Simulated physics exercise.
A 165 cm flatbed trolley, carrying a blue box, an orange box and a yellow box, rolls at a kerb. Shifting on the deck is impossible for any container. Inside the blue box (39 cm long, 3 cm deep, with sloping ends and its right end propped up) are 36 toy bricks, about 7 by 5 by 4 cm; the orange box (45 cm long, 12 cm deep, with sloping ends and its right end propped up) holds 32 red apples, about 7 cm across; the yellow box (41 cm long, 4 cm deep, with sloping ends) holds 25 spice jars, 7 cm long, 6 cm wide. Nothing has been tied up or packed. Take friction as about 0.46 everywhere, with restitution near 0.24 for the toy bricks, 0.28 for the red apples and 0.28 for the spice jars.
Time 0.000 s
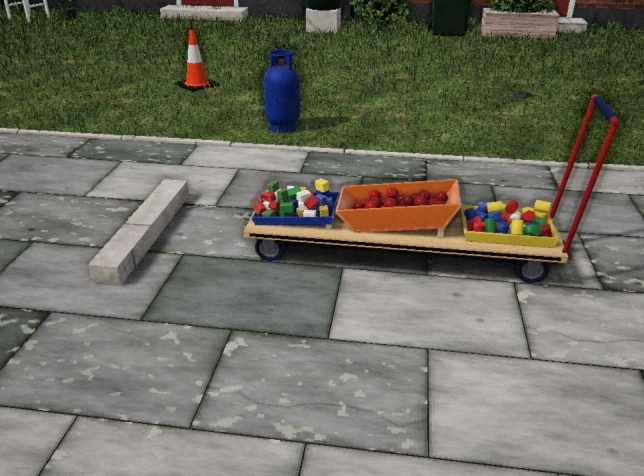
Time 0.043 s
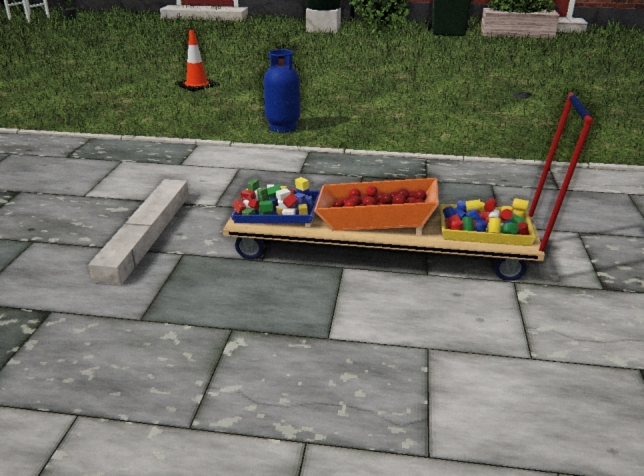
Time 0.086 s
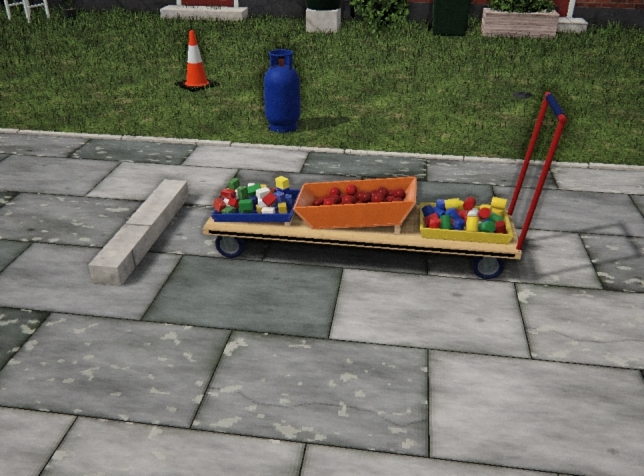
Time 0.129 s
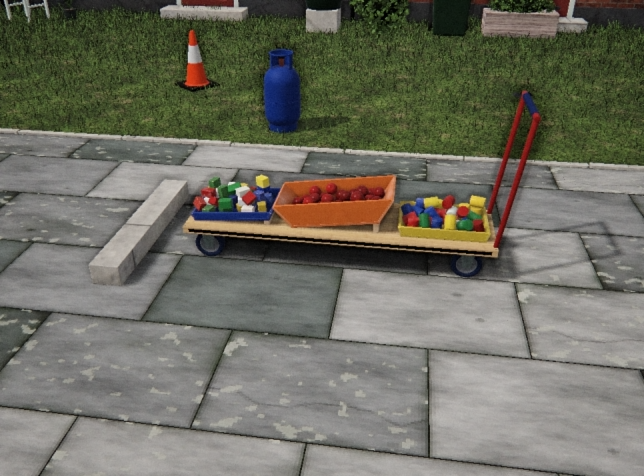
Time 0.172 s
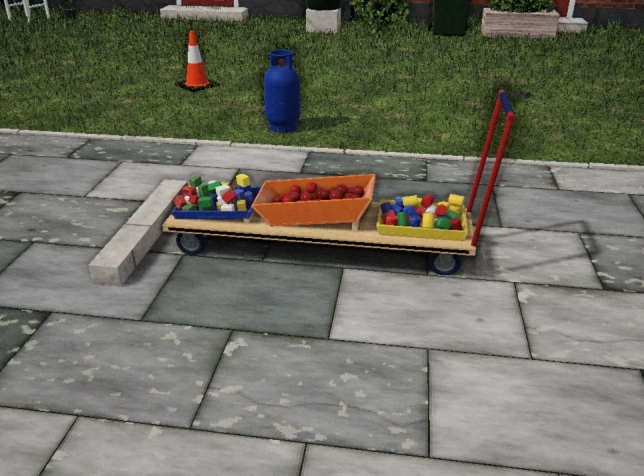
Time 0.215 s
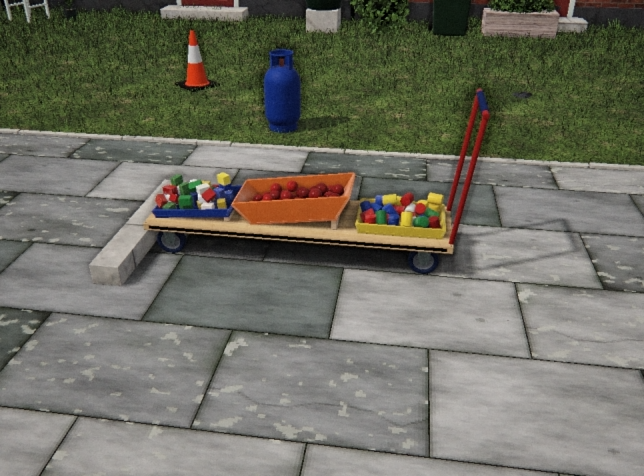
A flatbed trolley carrying three filled boxes rolls left across the paving beside a kerb.
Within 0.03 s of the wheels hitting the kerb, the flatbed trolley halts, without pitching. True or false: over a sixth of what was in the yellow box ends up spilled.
True.
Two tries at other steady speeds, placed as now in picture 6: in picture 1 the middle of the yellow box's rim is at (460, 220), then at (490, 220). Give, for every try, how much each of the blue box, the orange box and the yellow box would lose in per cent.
Per cent lost, first try then second - blue box: 40, 50; orange box: 0, 20; yellow box: 0, 30.
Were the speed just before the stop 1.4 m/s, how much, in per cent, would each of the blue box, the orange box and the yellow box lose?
In that case the blue box sheds 40 per cent of its load, the orange box 0 per cent, and the yellow box 0 per cent.
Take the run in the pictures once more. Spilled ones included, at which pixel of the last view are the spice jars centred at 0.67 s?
In the last view, the centre sits near (371, 213).
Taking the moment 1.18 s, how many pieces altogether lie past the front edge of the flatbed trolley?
Count: Approx. 25.
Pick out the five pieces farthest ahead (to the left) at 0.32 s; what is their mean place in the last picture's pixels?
Centre approx. at (131, 182) px.
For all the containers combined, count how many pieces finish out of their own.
Around 40.
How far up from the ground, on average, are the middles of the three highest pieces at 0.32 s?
40 cm.
After 0.22 s, the wheels strike.
After 0.32 s, blue box 29 in, 7 out, orange box 32 in, 0 out and yellow box 24 in, 1 out.
After 0.44 s, blue box 16 in, 20 out, orange box 27 in, 5 out and yellow box 21 in, 4 out.
After 0.67 s, blue box 15 in, 21 out, orange box 23 in, 9 out and yellow box 18 in, 7 out.
Final count (at 1.18 s), blue box 14 in, 22 out, orange box 23 in, 9 out and yellow box 18 in, 7 out. Asked share, 7 of 25, 28 per cent.
